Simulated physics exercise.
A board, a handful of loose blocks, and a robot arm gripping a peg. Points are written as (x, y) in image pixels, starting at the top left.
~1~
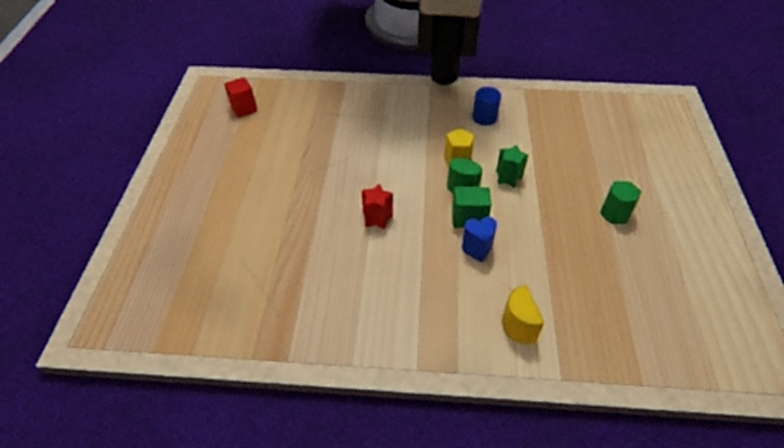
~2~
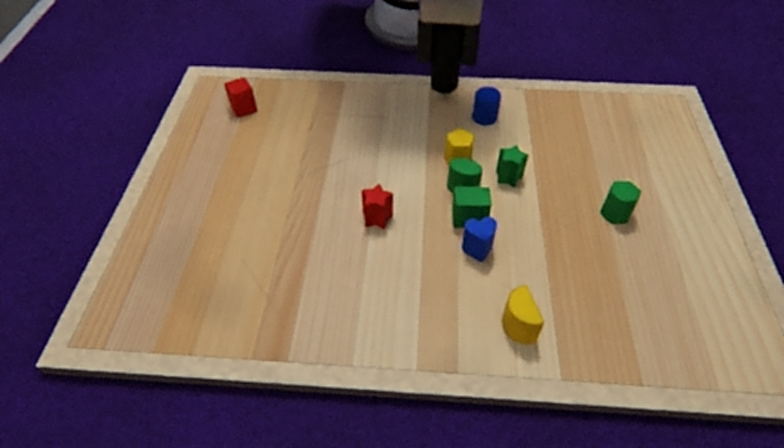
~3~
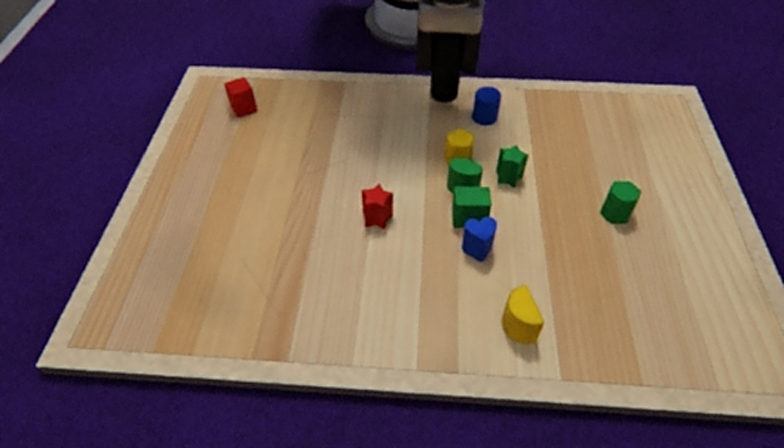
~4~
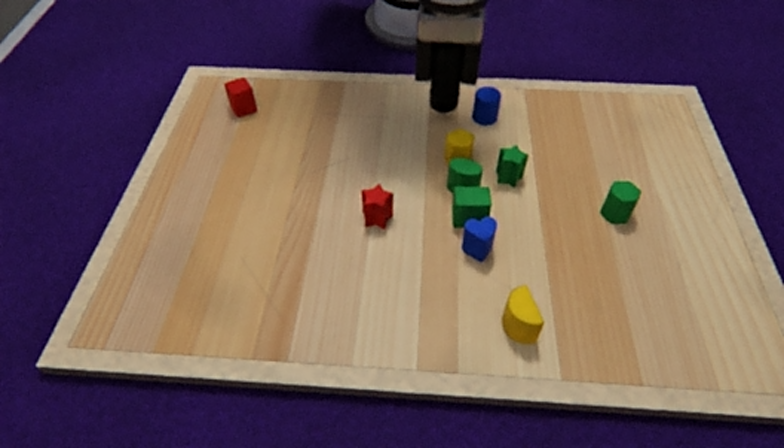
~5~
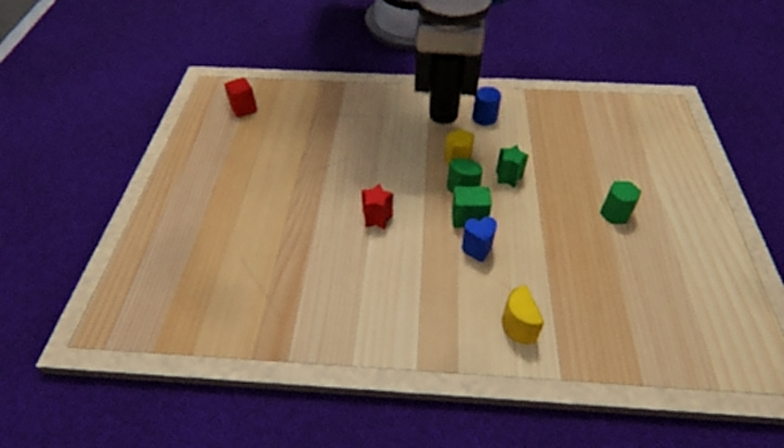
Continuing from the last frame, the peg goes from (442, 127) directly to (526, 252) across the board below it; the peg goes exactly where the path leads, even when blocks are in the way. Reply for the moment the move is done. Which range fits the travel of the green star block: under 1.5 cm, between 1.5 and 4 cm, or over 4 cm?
Movement: Under 1.5 cm.
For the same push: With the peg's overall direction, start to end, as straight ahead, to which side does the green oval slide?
That's a shift to the right.
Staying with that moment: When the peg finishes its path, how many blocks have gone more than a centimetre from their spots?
The count will be 3 or more.
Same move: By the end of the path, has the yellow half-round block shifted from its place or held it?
The block you're asking about stays where it is.
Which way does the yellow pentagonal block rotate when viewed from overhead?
Viewed from overhead, the yellow pentagonal block winds up turned clockwise.
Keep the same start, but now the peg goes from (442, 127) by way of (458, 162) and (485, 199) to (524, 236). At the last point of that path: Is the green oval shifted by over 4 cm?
Yes.
The first path, step by step. One third of the way, peg (469, 152); yellow pentagonal block (466, 160), turned 50° clockwise; green oval (463, 179).
Two thirds of the way, peg (497, 193); yellow pentagonal block (467, 185); green oval (440, 195); green oblong (474, 207), turned 25° anticlockwise.
At the end, peg (529, 241); yellow pentagonal block (467, 185), turned 165° clockwise; green oval (440, 195); green oblong (474, 207), turned 25° anticlockwise; green star block still; yellow half-round block still.
